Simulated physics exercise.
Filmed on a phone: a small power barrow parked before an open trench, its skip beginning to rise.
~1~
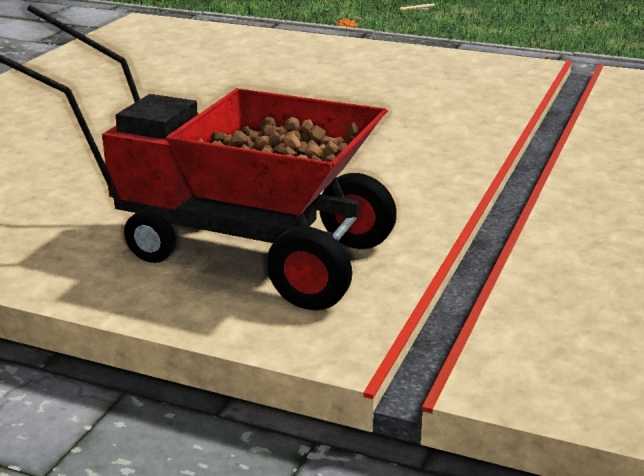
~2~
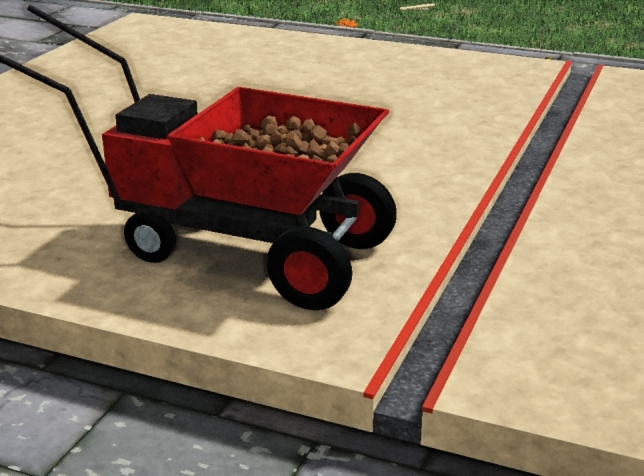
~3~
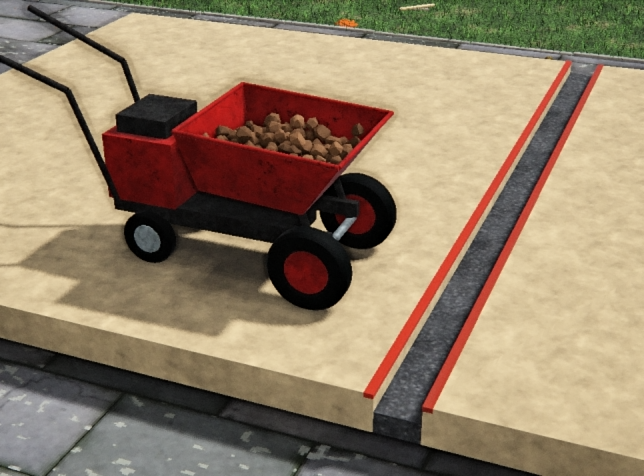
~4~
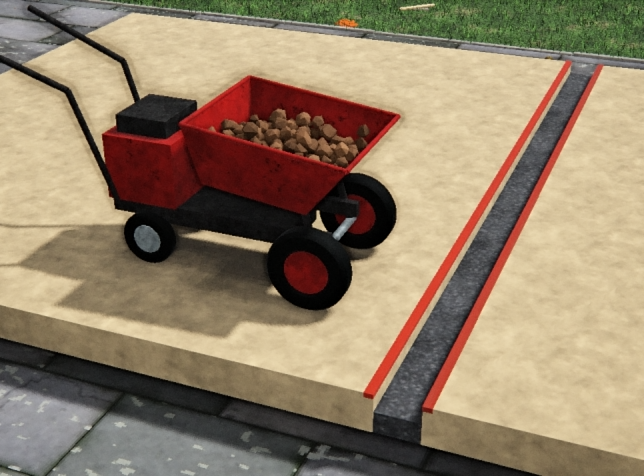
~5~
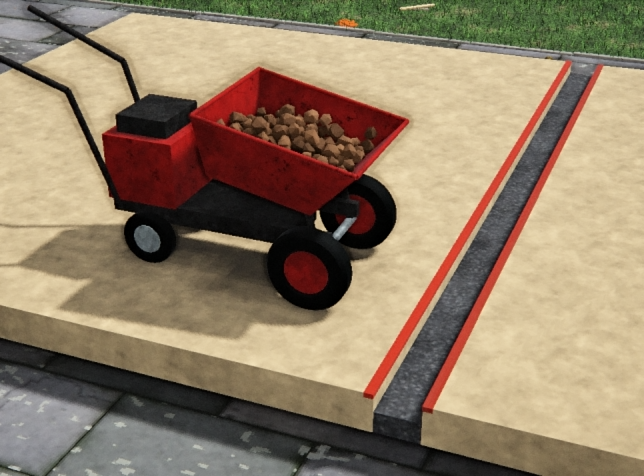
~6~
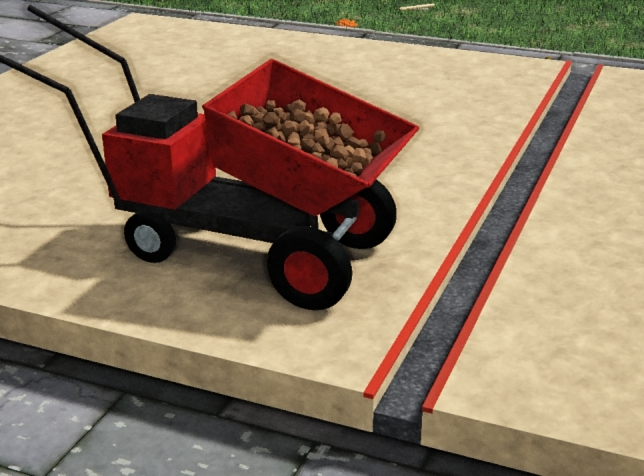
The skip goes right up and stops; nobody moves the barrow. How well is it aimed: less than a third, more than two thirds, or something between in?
In the trench: Between a third and two thirds.
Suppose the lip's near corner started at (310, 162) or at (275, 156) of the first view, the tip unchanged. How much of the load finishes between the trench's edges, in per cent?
About 60 and 50 per cent.
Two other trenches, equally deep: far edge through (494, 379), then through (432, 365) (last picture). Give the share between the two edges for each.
Roughly 90 per cent, and 30 per cent.
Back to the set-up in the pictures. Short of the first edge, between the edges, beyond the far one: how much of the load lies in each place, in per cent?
About: Short 0, between 50, beyond 50 per cent.
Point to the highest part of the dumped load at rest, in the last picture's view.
Roughly at (477, 282).
Soon, skip tipped steeply; all in the skip.
A while on, skip tipped steeply; nearly all in the skip; a stray few in or heaped over the trench; a stray few beyond it; a small part falling.
Towards the end, skip tipped right over; about a quarter in the skip; about a third in or heaped over the trench; about half beyond it.
Finally, skip tipped right over; a stray few short of the trench; about half in or heaped over the trench; about half beyond it.
